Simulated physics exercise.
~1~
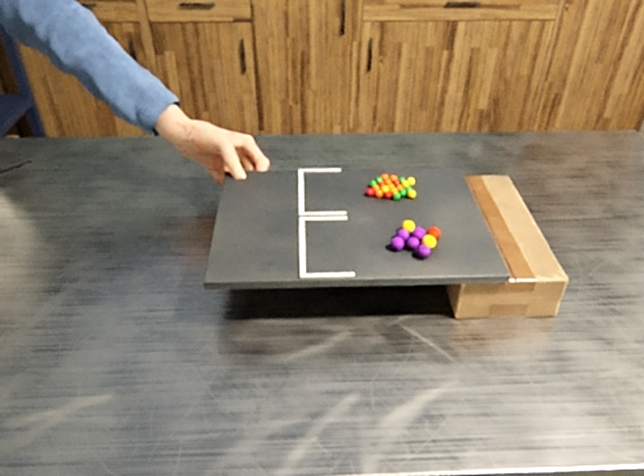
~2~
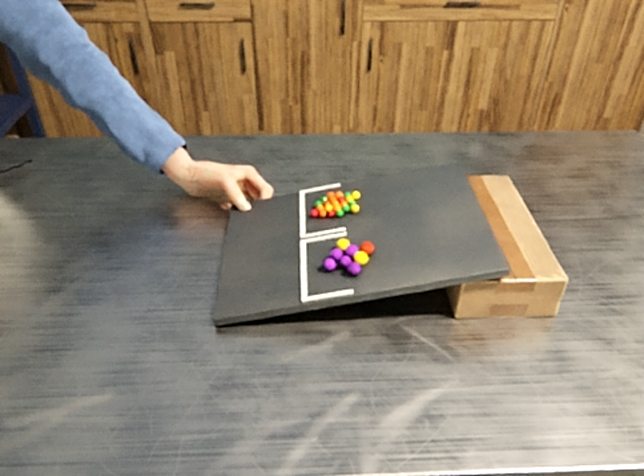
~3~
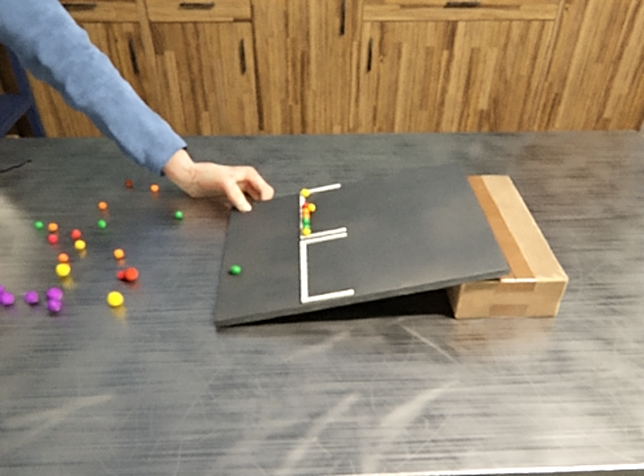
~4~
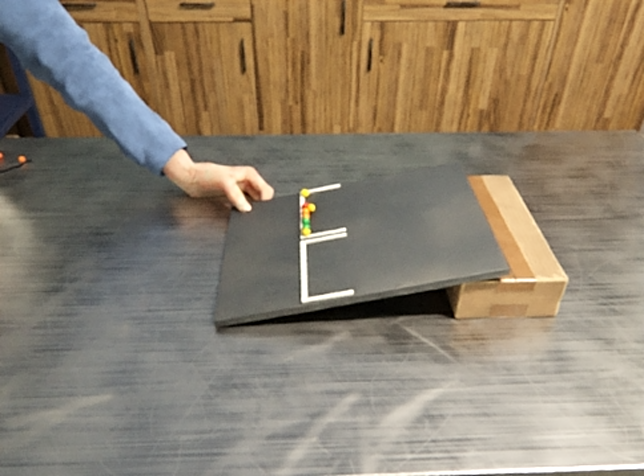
To begin with, two heaps of small colourful balls rest on a dark board, each with a white fence to its left, while a hand holds the board's left end and a box supports the right. The hand lowers its end, so the board slopes down to the left, and both heaps slide toward the fences. The nearer balls, purple, yellow and red, all go past their fence and roll away across the table. Many of the farther, smaller balls also get past, but some stay lined up against their fence as the board rests tilted.
